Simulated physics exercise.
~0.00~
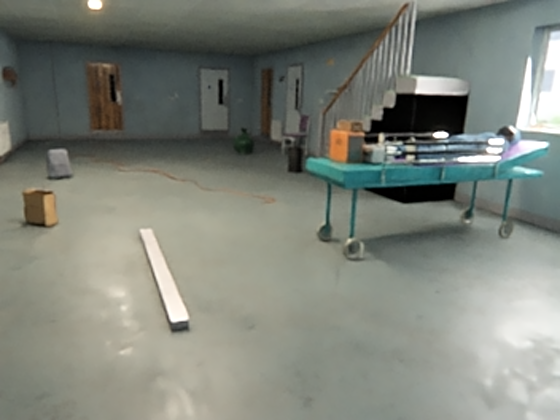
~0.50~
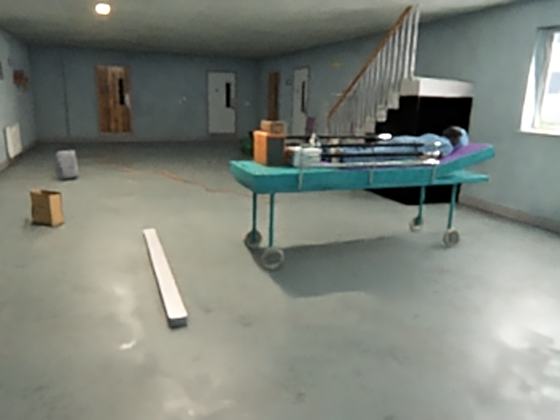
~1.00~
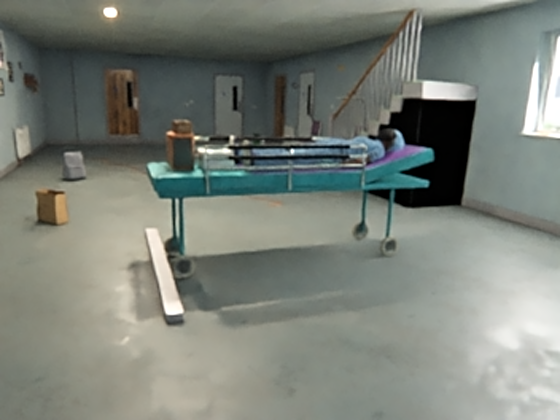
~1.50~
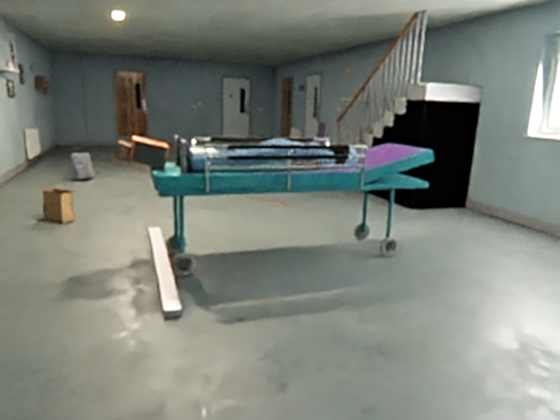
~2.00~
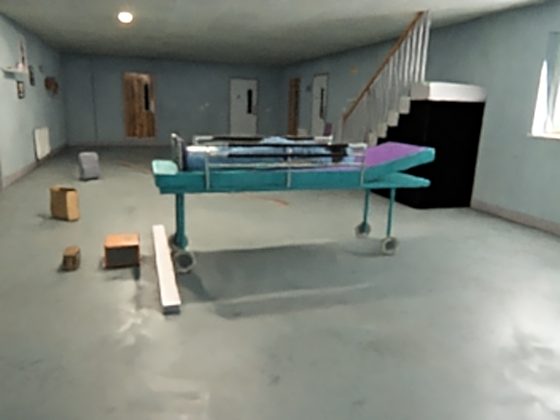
We see a teal wheeled stretcher carrying a person roll left across a grey room and stop at a white sill; the person slides toward the foot end, while an orange box tips over and falls to the floor with a small brown box, a white case staying aboard.
